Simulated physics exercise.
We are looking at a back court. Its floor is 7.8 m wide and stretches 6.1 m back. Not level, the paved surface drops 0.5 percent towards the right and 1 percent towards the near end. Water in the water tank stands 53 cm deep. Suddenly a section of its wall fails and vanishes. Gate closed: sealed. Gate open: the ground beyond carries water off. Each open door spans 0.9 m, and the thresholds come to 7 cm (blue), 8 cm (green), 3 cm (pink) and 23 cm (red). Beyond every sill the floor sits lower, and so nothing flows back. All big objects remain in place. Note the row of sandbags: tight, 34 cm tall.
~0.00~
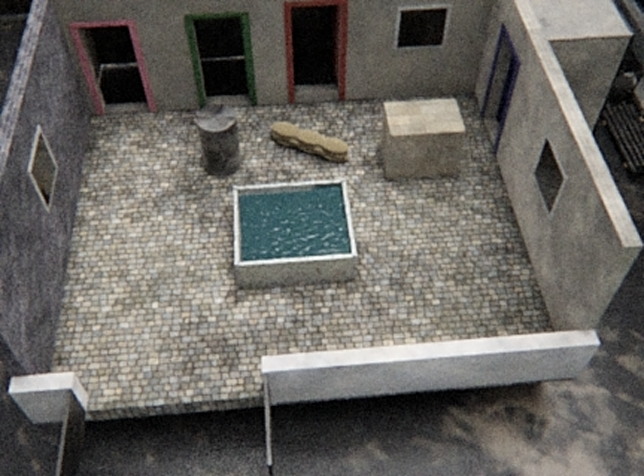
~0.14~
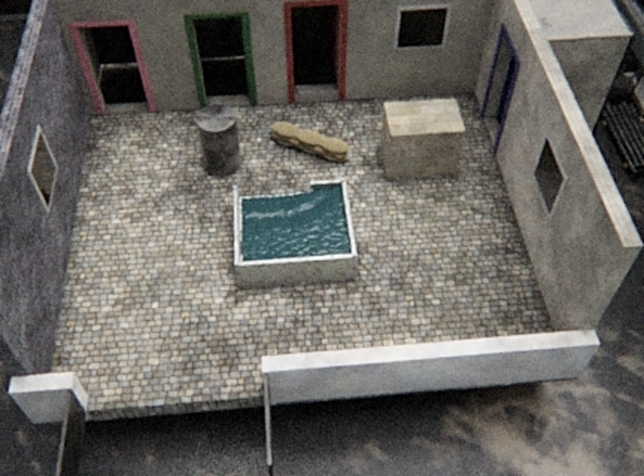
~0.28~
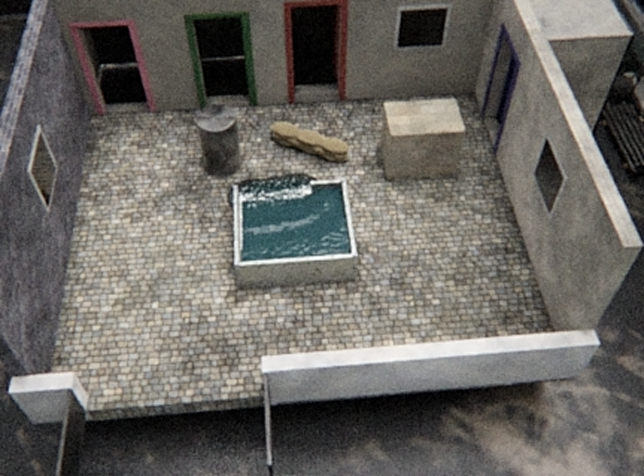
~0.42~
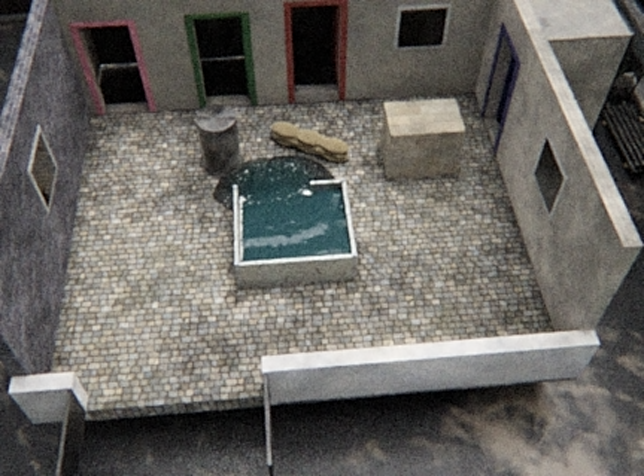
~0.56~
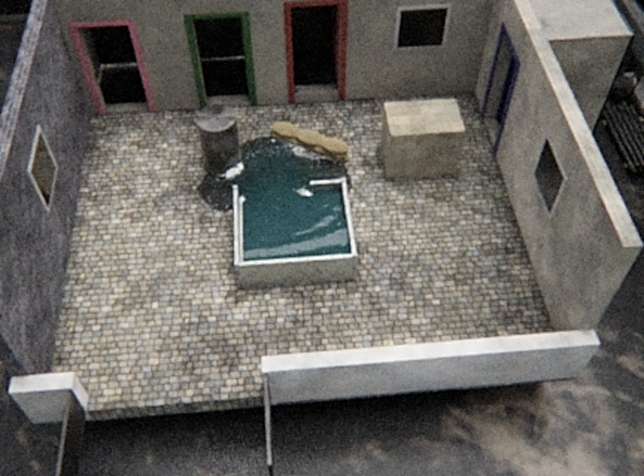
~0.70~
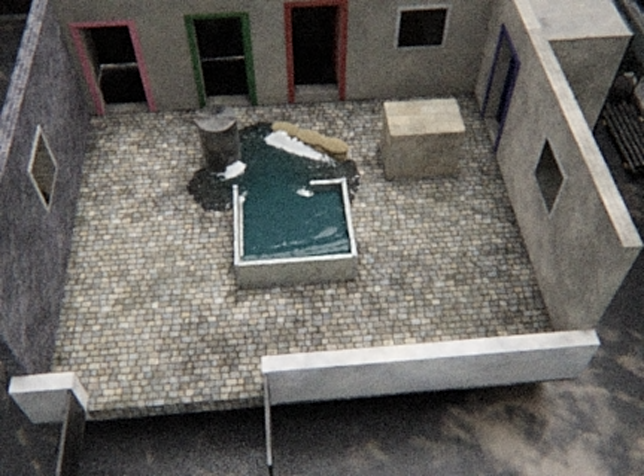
A walled courtyard paved in pale cobbles is seen from high above its near side by a camera that stays still. A square white-rimmed tank of teal water sits in the middle, with a dark grey drum, tan sandbags and a beige block behind it, and pink, green and red doorways along the back wall. Part of the tank's far rim vanishes, and water pours out backward, spreading around the drum and against the sandbags.
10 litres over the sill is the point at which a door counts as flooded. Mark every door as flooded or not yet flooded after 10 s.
After that time, blue door: Not yet flooded; green door: Flooded; pink door: Flooded; red door: Not yet flooded.
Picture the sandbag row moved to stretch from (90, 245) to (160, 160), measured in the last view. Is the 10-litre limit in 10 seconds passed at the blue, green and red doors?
Then, at the blue door it's exceeded, at the green door it's exceeded, at the red door it's not exceeded.
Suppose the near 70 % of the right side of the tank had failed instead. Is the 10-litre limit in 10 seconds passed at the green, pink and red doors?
Note: Green short of the mark, pink short of the mark, red short of the mark.
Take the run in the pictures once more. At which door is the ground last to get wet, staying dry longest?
Blue.
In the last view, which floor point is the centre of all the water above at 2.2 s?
(276, 199).
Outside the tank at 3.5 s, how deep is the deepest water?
I'd put it at close to 16 cm.
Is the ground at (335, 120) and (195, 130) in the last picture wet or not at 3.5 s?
I'd say drenched, then drenched.
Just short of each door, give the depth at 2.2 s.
Depths in cm: Blue 0, green 19, pink 3, red 4.
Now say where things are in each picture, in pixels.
In the first picture, still water, 53 cm deep, in the water tank at (293, 223).
In the second picture, water pours out on the water tank's far side and has run 0.7 m, to a hidden place; typically 10 cm deep outside, 53 cm at the water tank's back.
In the third picture, the front is at (305, 178), 0.9 m from the gap on the water tank's far side; 0.9 m2 of floor is under water; 53 cm left at the back of the water tank.
In the fourth picture, the front is at (300, 159), 1.3 m from the gap on the water tank's far side; 1.9 m2 of floor is under water; 52 cm left at the back of the water tank.
In the fifth picture, the front is at (260, 141), 1.7 m from the gap on the water tank's far side; 2.7 m2 of floor is under water; 47 cm left at the back of the water tank.
In the sixth picture, the front is at (259, 126), 2.2 m from the gap on the water tank's far side; 3.1 m2 of floor is under water; 45 cm left at the back of the water tank.
After 1.4 s water covers 10 % of the floor and is deepest (32 cm) near (286, 146); blue door not reached, green door 14 cm at the sill, 12 L in, pink door not reached, red door not reached.
After 2.2 s water covers 25 % of the floor and is deepest (27 cm) near (296, 152); blue door not reached, green door 19 cm at the sill, 75 L in, pink door 3 cm at the sill, 0 L in, red door 4 cm at the sill, 0 L in.
After 3.5 s water covers 40 % of the floor and is deepest (16 cm) near (297, 166); blue door not reached, green door 13 cm at the sill, 132 L in, pink door 4 cm at the sill, 1 L in, red door 4 cm at the sill, 0 L in.
After 6.0 s water covers 60 % of the floor and is deepest (8 cm) near (552, 357); blue door 5 cm at the sill, 0 L in, green door 6 cm at the sill, 145 L in, pink door 5 cm at the sill, 13 L in, red door 2 cm at the sill, 0 L in.
After 10.0 s water covers 80 % of the floor and is deepest (7 cm) near (48, 398); blue door 3 cm at the sill, 0 L in, green door 3 cm at the sill, 145 L in, pink door 3 cm at the sill, 21 L in, red door 1 cm at the sill, 0 L in.
